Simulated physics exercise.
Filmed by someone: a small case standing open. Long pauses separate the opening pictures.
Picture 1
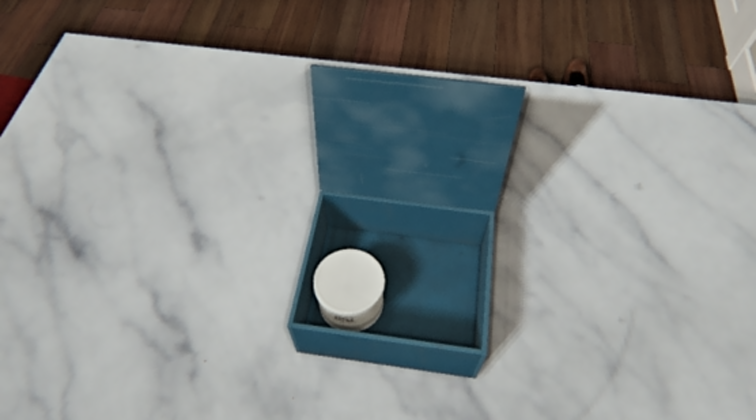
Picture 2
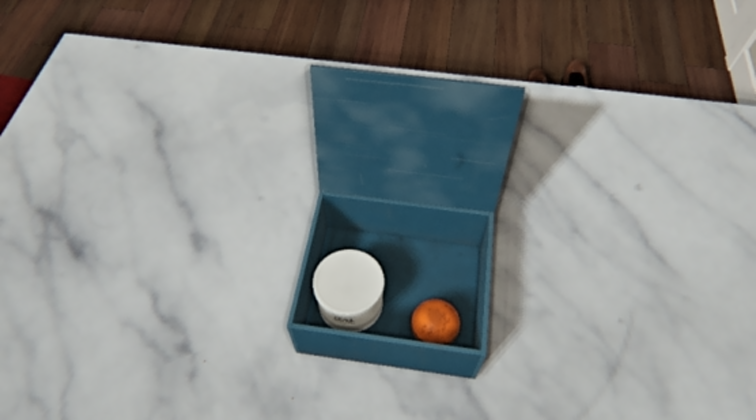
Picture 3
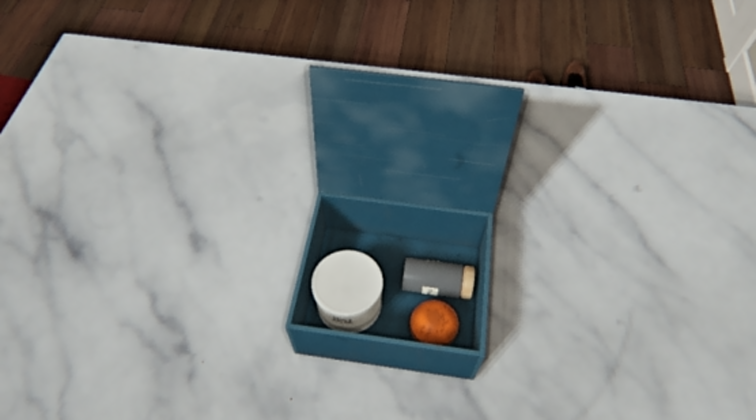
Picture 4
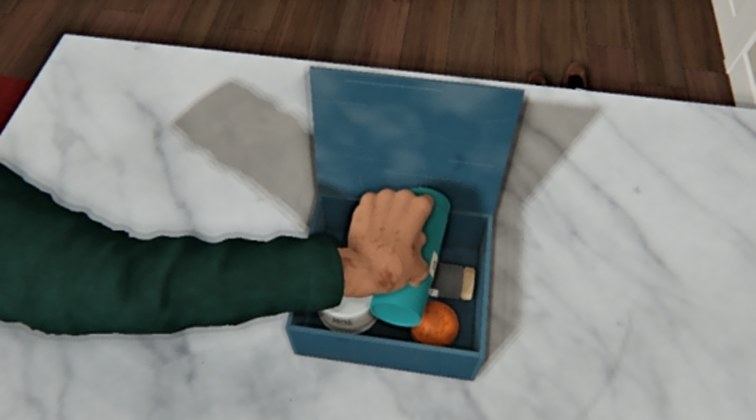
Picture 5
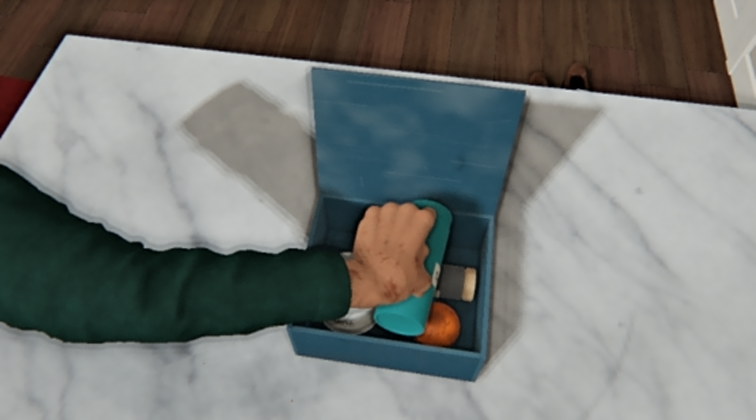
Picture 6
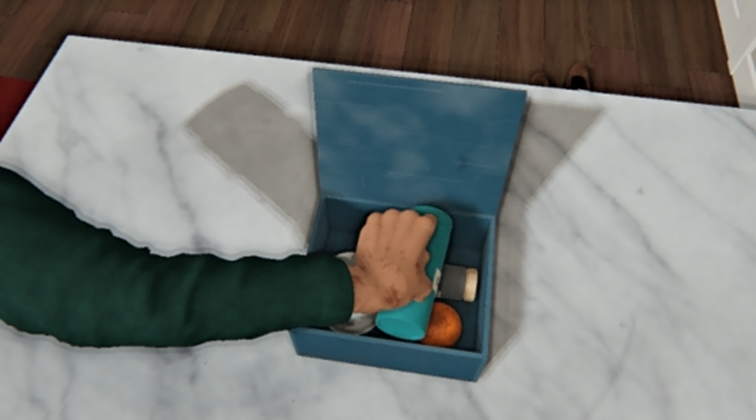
An arm in a dark green sleeve reaches from the left over an open blue case on a white marble surface, seen from above, with a wooden floor beyond. In the case, a white tub sits at left, and an orange ball appears at right, then a grey cylinder with a pale end behind it. The hand lowers a turquoise jar slightly between them, while the view barely shifts.
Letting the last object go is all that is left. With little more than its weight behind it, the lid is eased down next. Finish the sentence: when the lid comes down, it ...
... cannot close.
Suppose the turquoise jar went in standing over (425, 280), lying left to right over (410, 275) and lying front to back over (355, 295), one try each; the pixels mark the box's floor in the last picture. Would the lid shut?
Lid left open; lid down; lid left open.
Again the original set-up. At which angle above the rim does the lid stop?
Lid angle from rim - close to 35°.
Then, 0.40 s after the last picture, turquoise jar rolled about its own width near (409, 287); orange ball rolled a little.
Then, 1.40 s after the last picture, lid 73° above the rim; turquoise jar rolled about its own width near (409, 287); orange ball rolled a little.
Then, 1.70 s after the last picture, lid 47° above the rim; turquoise jar rolled about its own width near (409, 287); orange ball rolled a little.
At rest, lid 33° above the rim; moved from the start, turquoise jar; the other 3 in place. Seen from the same camera at the end, turquoise jar near (409, 287).
